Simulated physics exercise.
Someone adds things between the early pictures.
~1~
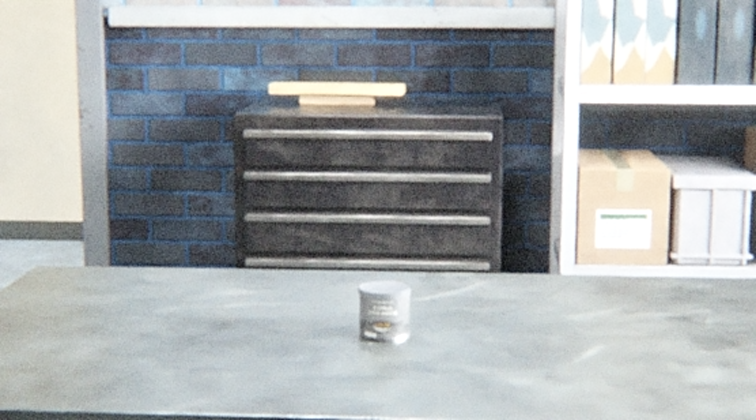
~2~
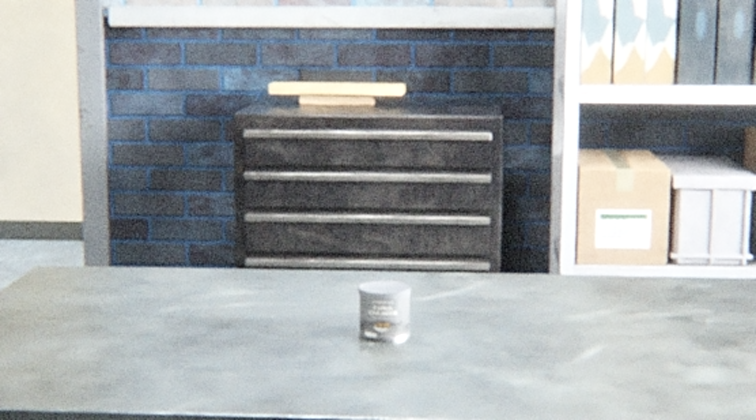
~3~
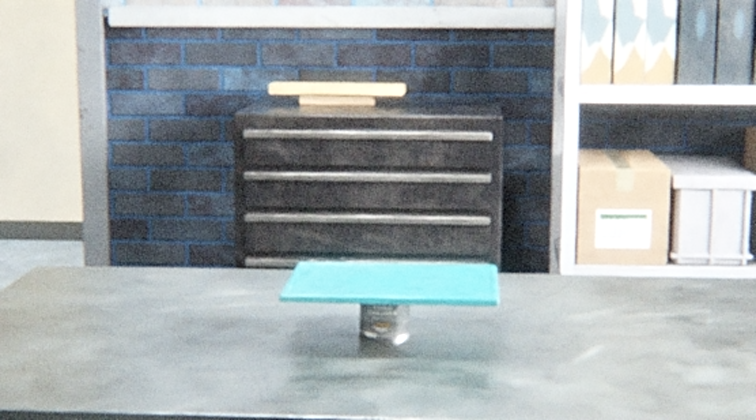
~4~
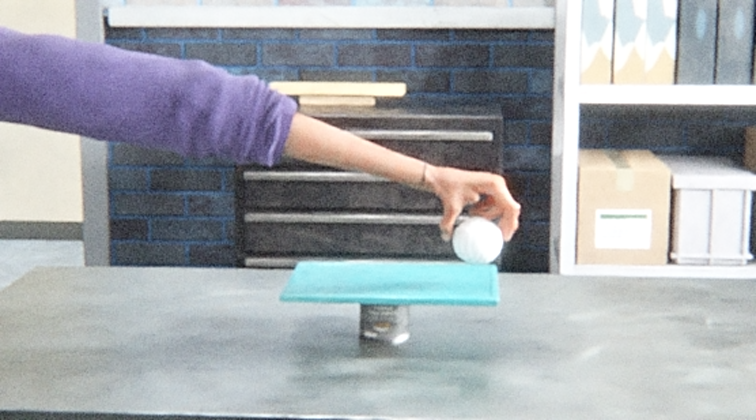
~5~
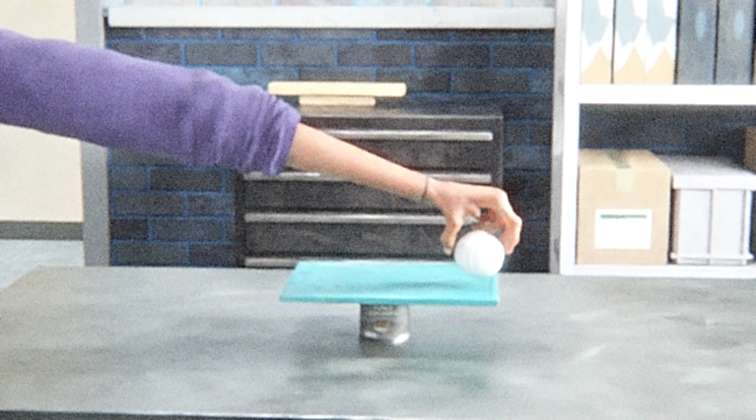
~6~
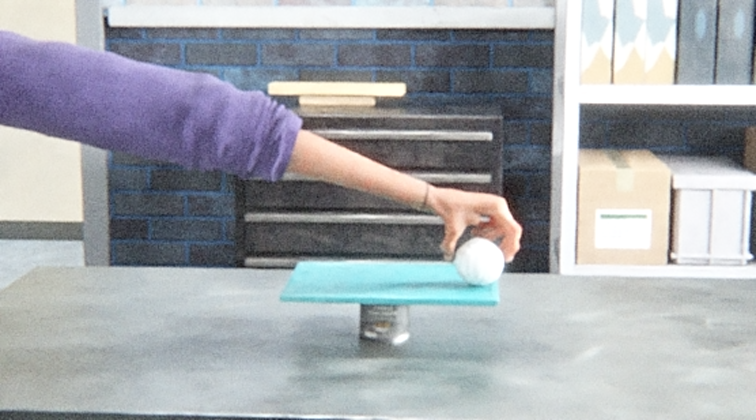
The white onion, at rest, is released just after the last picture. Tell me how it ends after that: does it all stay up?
No.
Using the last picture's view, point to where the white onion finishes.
The object winds up at approximately (544, 320).
Then, 0.30 s later than the last frame, white onion now fallen; turquoise lid tilted by 36°.
Then, 0.60 s later than the last frame, turquoise lid tilted by 24°.
When it is over, fallen, white onion; moved from the start, turquoise lid; grey tin as before. End places, in pixels of the last picture, white onion near (544, 321). The stack comes apart.
